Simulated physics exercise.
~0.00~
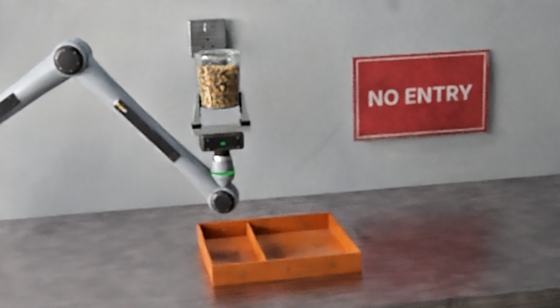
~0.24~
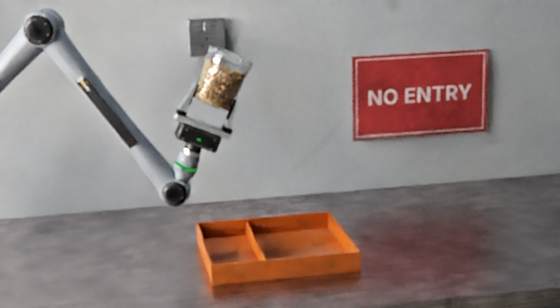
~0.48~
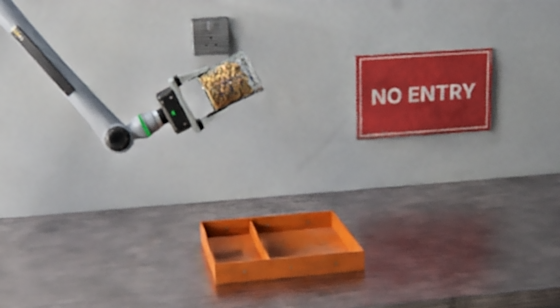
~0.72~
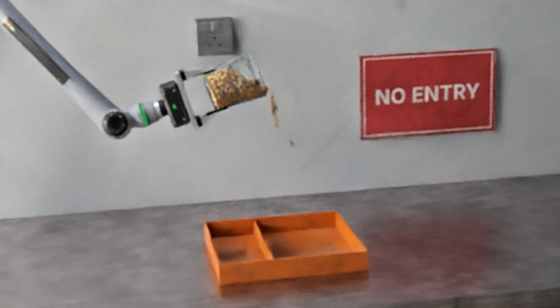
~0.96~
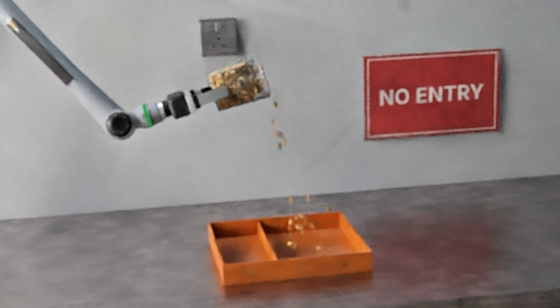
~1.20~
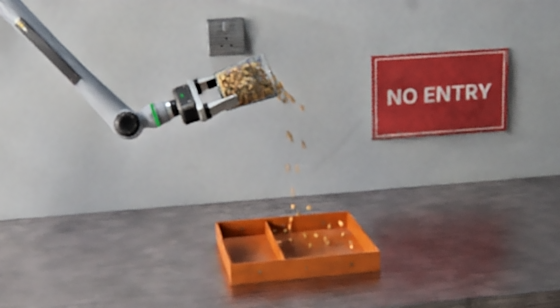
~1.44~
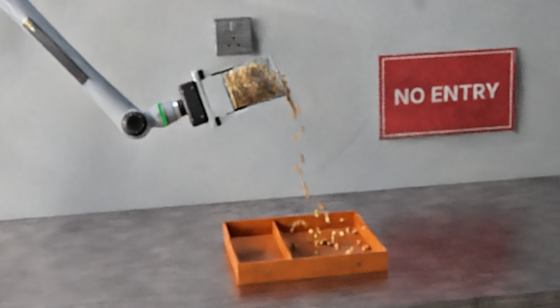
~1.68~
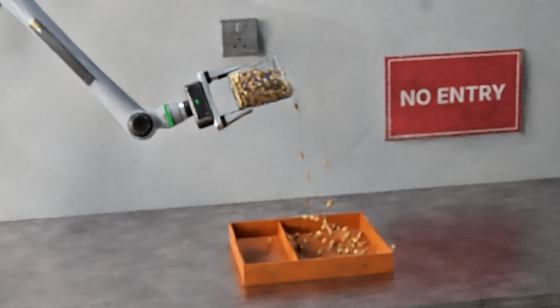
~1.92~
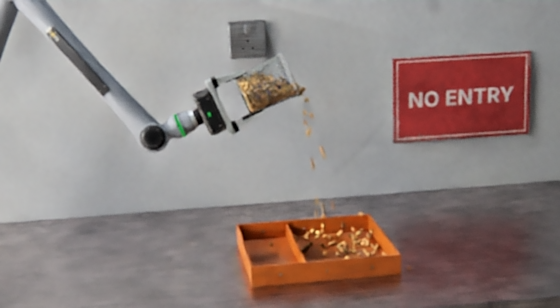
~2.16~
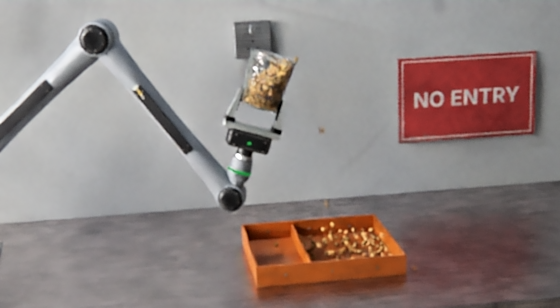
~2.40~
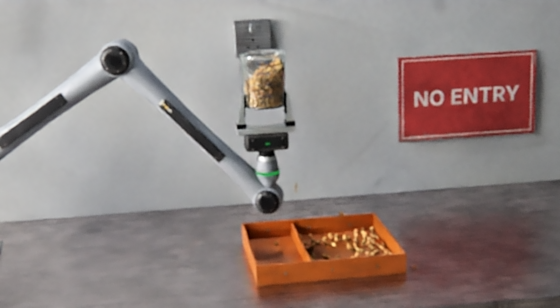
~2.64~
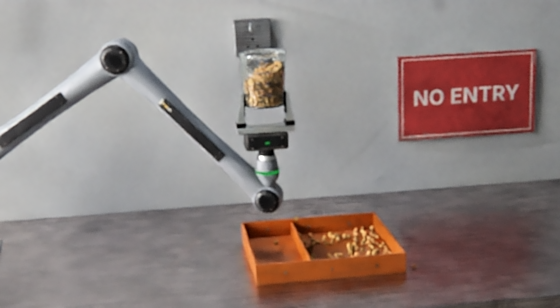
A robot arm tipped a clear beaker of dried chickpeas to the right and poured some into the larger right-hand part of an orange divided tray, then turned it upright again, with most of the chickpeas still inside.
